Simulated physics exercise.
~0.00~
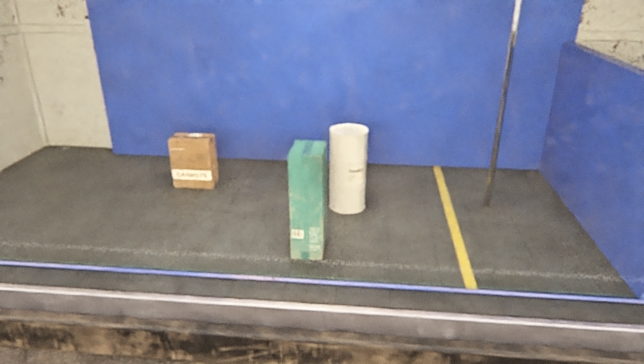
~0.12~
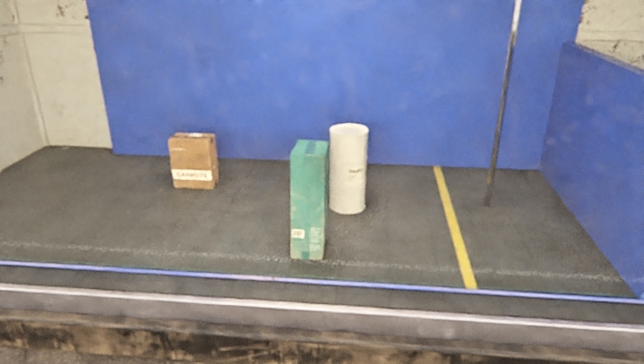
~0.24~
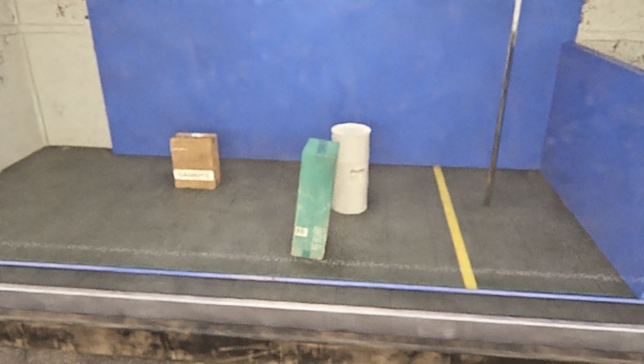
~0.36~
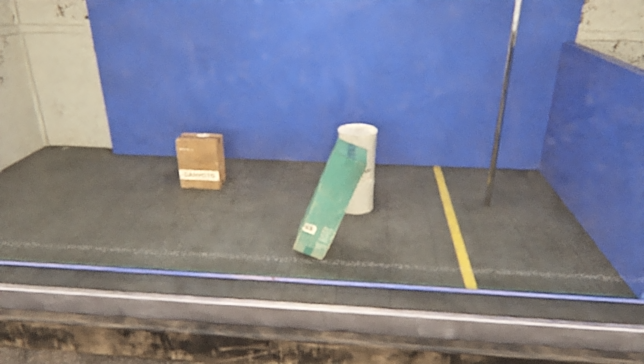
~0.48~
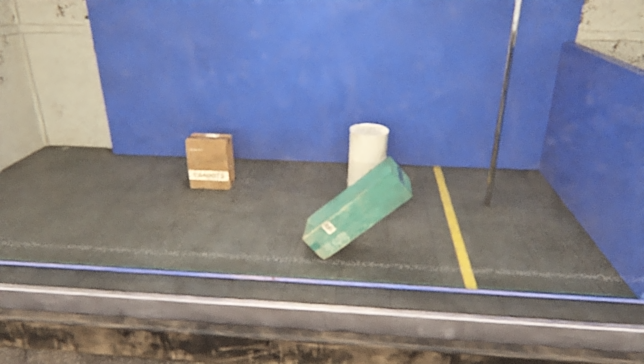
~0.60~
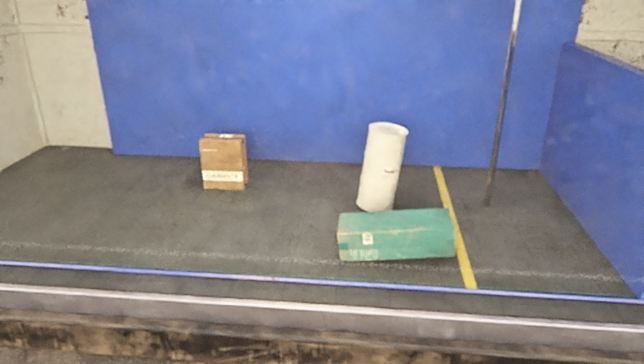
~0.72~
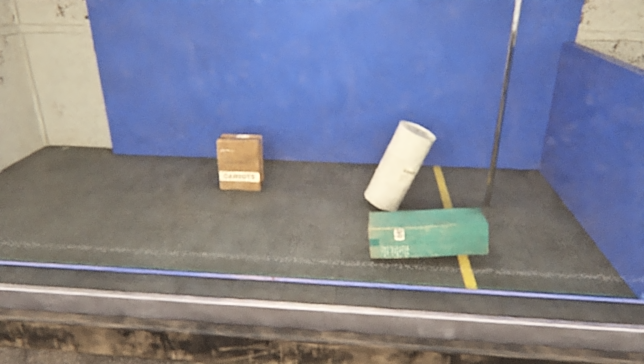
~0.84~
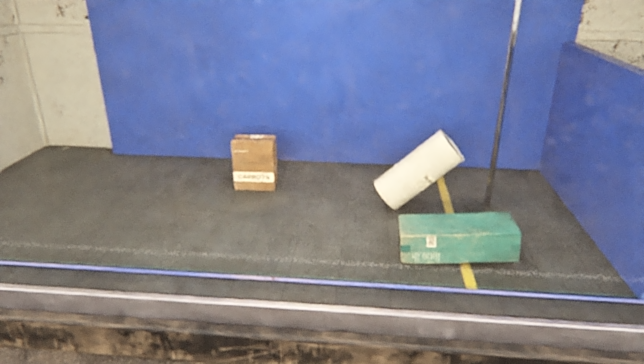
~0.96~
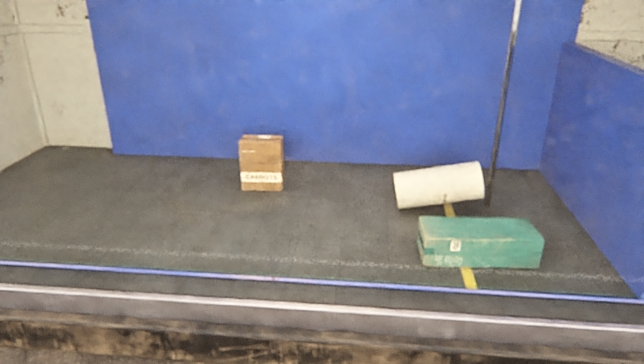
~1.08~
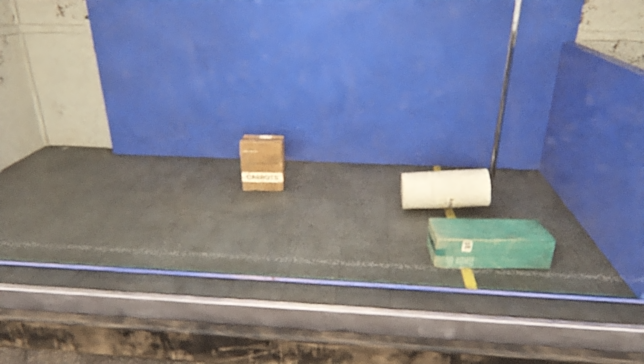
The teal tall box topples right and slides past the yellow line as the white drum falls.
